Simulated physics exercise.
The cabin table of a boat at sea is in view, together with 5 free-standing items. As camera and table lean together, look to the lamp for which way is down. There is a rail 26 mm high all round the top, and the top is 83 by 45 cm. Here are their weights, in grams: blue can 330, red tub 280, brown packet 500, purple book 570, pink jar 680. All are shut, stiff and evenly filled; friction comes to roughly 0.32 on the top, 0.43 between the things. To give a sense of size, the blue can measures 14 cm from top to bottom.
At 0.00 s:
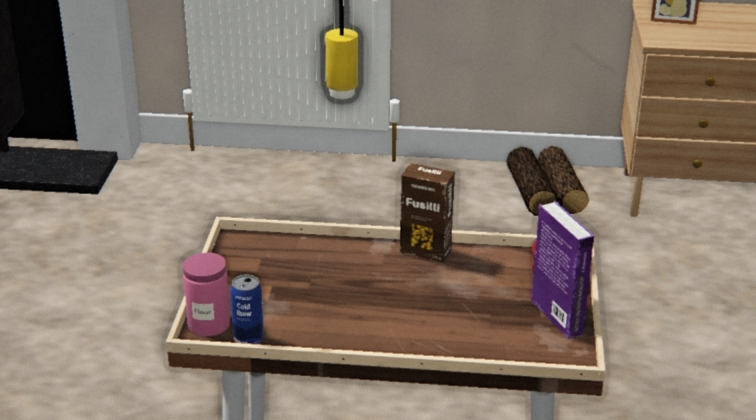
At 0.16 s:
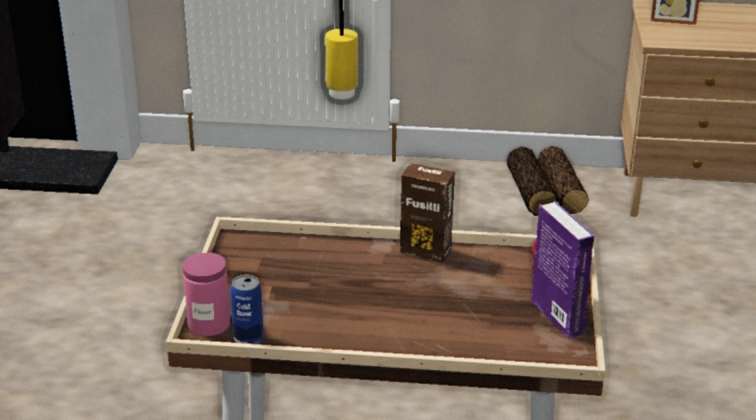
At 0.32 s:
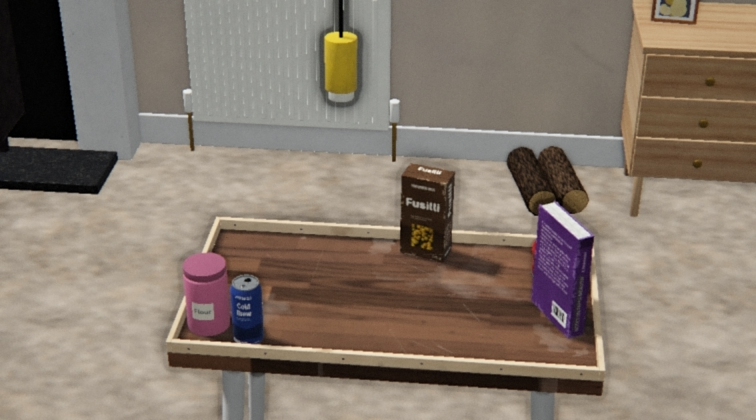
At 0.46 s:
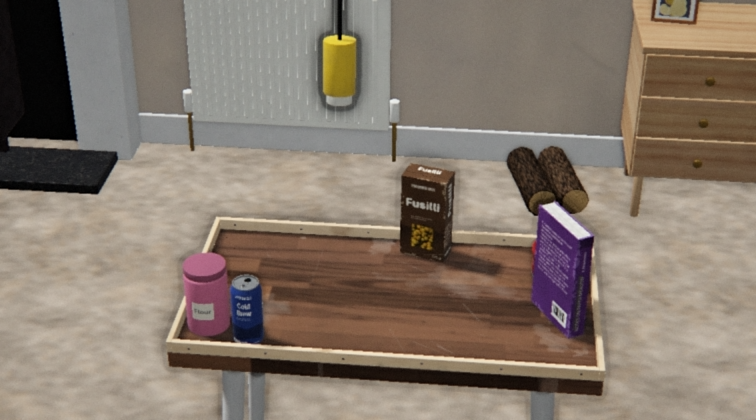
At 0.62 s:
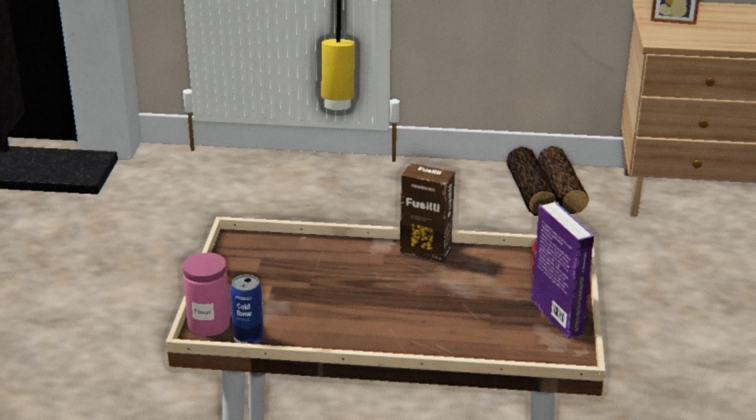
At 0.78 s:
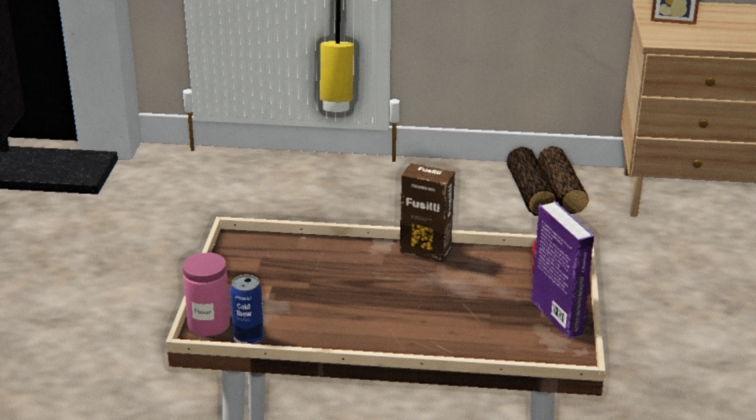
A wooden table holds several still items while a yellow hanging lamp drifts slightly down and left.
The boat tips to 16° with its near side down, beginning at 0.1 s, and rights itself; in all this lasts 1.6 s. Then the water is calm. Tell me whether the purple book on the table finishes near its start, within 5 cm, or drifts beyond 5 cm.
It finishes near its start.
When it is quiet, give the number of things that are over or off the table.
My answer is 0.
By 0.98 s, floor tilted 16°, near side down.
By 1.38 s, floor tilted 6°, near side down.
By 1.68 s, boat level.
When it is over (2.2 s), all 5 within 5 cm of the start. In the last view, purple book near (561, 270).
